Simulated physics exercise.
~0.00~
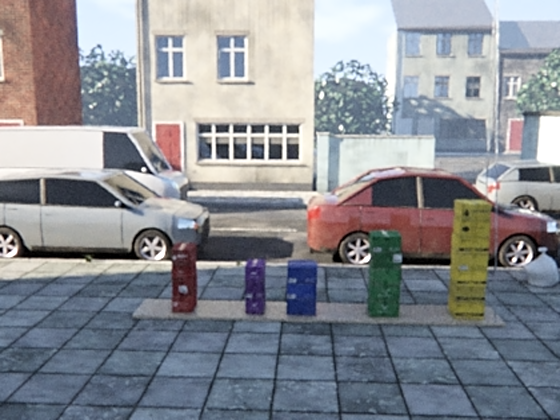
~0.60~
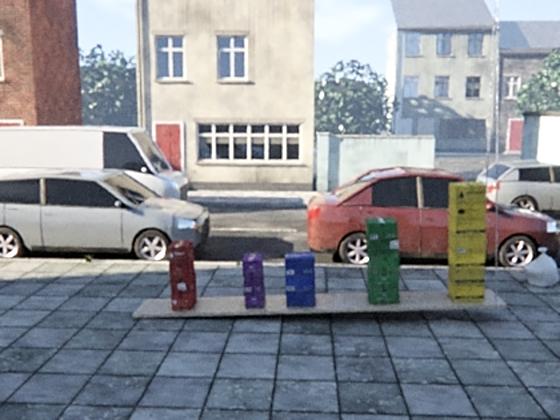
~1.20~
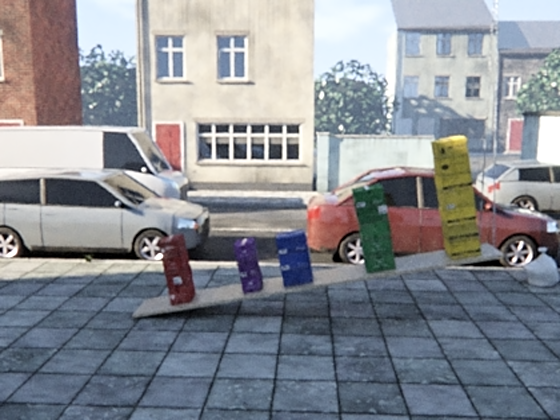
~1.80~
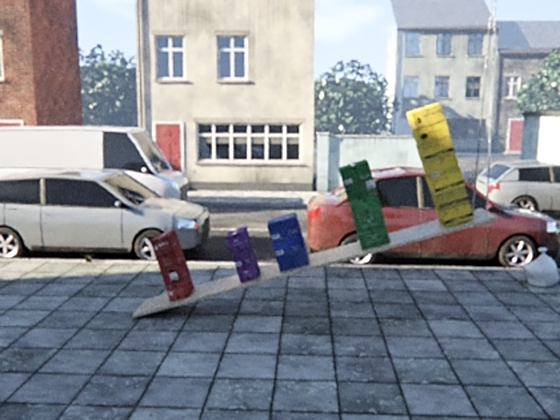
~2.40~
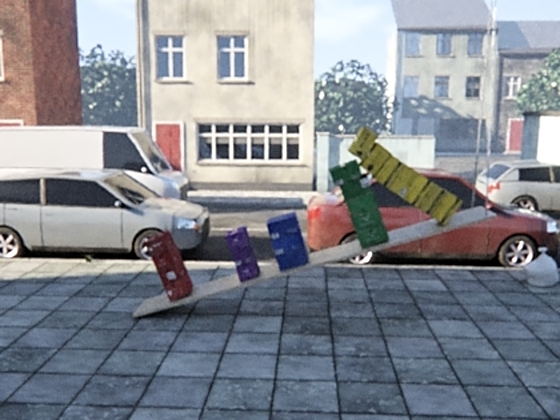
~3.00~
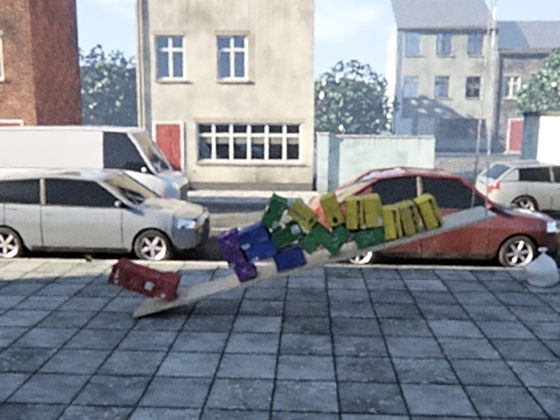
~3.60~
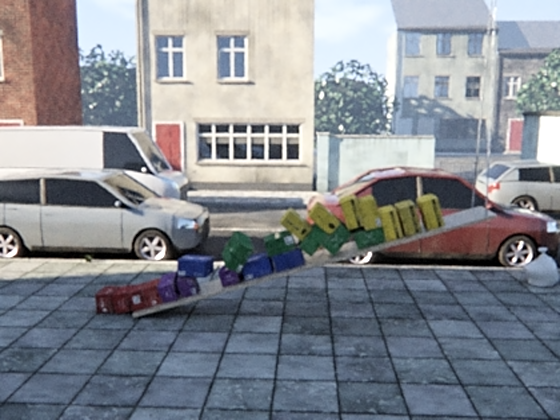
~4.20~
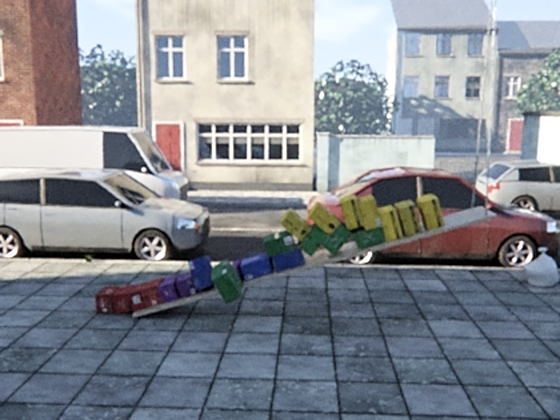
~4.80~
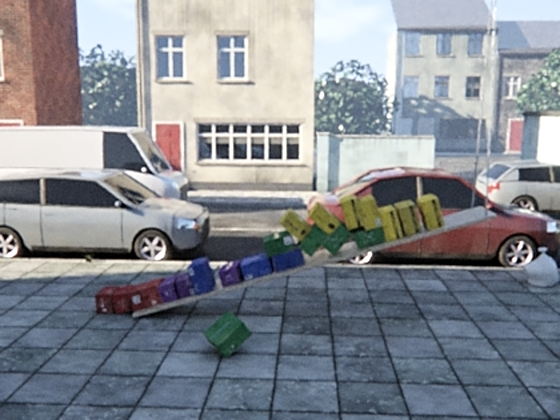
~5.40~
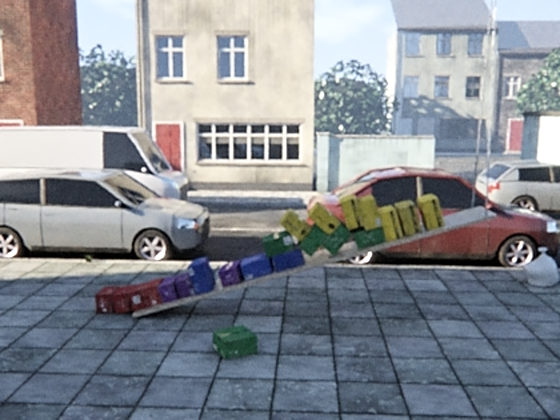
On a paved area beside parked cars, a board holding five coloured stacks of boxes rose at its right end until the yellow stack toppled left onto the green, and all the stacks collapsed down the slope, one green box landing on the paving.
